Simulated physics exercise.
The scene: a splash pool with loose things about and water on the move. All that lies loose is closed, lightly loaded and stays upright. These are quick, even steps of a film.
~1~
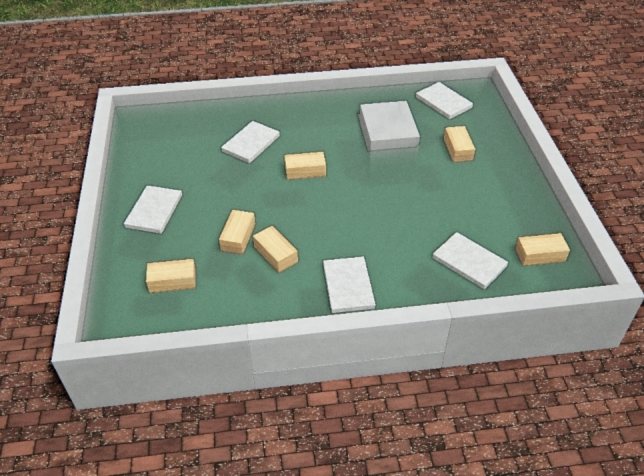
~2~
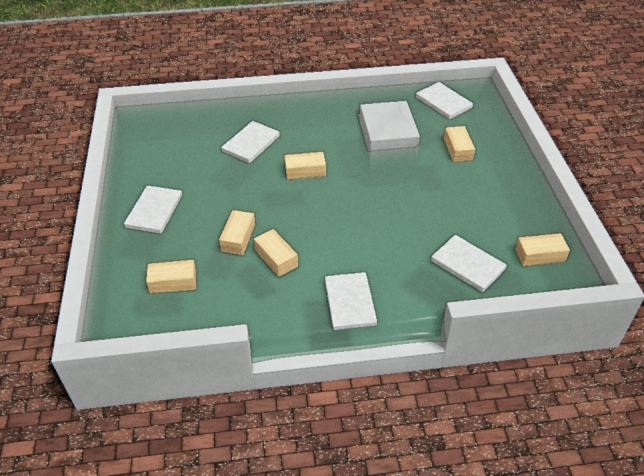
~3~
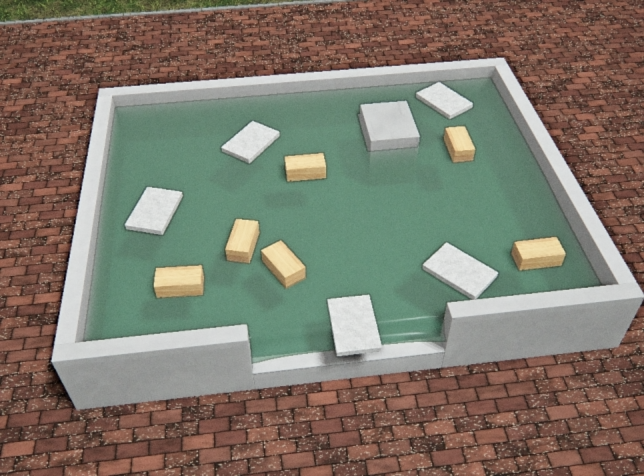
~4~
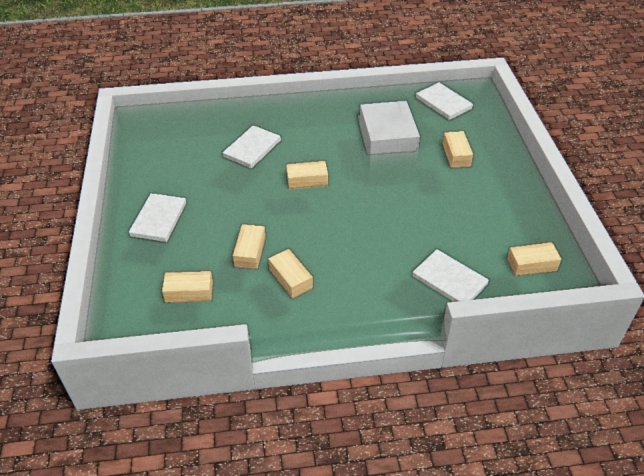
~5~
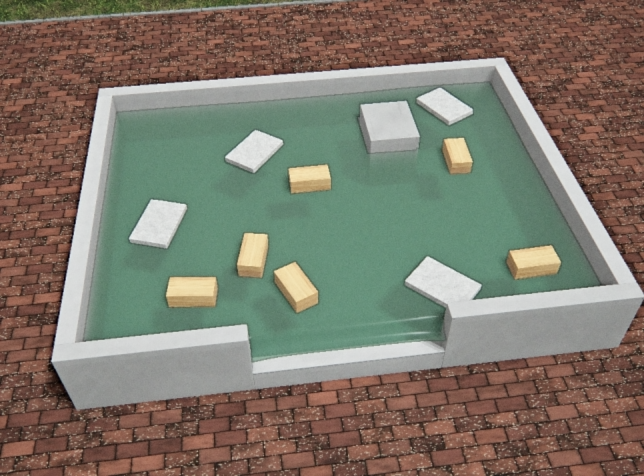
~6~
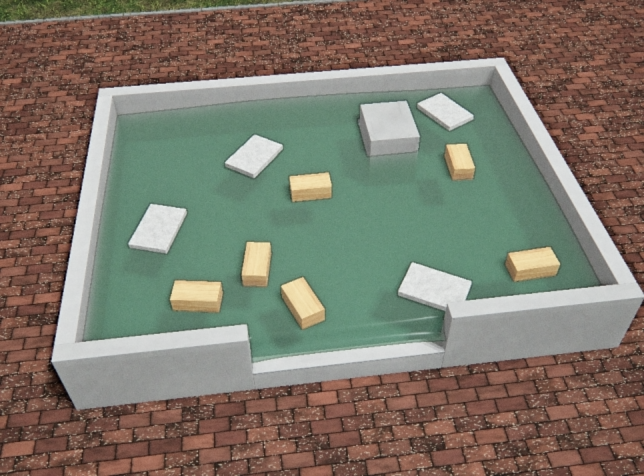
A section of the pool's front wall disappears, leaving a low gap, and the white slab nearest it drifts forward, slides over the edge and goes out of view. The remaining white slabs and yellow blocks drift slowly toward the opening, some turning slightly, while the large grey block stays in place.
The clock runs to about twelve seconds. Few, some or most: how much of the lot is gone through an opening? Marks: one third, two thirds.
Share: One to two thirds.
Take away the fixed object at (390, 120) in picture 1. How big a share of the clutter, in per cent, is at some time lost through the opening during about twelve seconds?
I make it 40 per cent.
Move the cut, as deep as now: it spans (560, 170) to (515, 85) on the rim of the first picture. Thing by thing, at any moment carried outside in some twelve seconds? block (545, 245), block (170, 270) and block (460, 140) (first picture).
As listed: Carried outside, kept in, washed out.
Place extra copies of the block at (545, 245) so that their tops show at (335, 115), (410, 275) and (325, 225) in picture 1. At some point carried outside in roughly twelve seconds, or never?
In turn: Kept in, out, carried outside.
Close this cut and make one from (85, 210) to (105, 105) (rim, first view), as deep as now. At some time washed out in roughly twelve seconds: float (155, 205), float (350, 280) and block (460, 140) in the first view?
One after the other: Carried outside, kept in, inside.
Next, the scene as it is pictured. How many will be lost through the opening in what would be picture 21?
That makes 4.
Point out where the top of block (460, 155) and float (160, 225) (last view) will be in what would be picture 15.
Near (453, 182) and (173, 251).
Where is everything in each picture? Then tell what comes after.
The first frame shows a block at (275, 243), afloat; a float at (470, 258), afloat; 0 of 11 have shifted.
The second frame shows a block at (276, 247) floats; a float at (469, 260) floats; 1 of 11 have shifted.
The third frame shows a block at (283, 259) floats, close to its start; a float at (460, 268), afloat, close to its start; 5 of 11 have shifted.
The fourth frame shows a block at (290, 268), afloat, close to its start; a float at (451, 276) floats, close to its start; 8 of 11 have shifted.
The fifth frame shows a block at (296, 282), afloat, a stride from its start; a float at (443, 283) floats, close to its start; 10 of 11 have shifted.
The sixth frame shows a block at (302, 297) floats, a stride from its start; a float at (435, 286) floats, a stride from its start; 11 of 11 have shifted.
A moment on, 2 of 11 are out; 9 afloat.
Next, 4 of 11 are out; 7 afloat.
Later, 4 of 11 are out; 7 afloat.
In the end, 4 of 11 are out; 7 afloat.
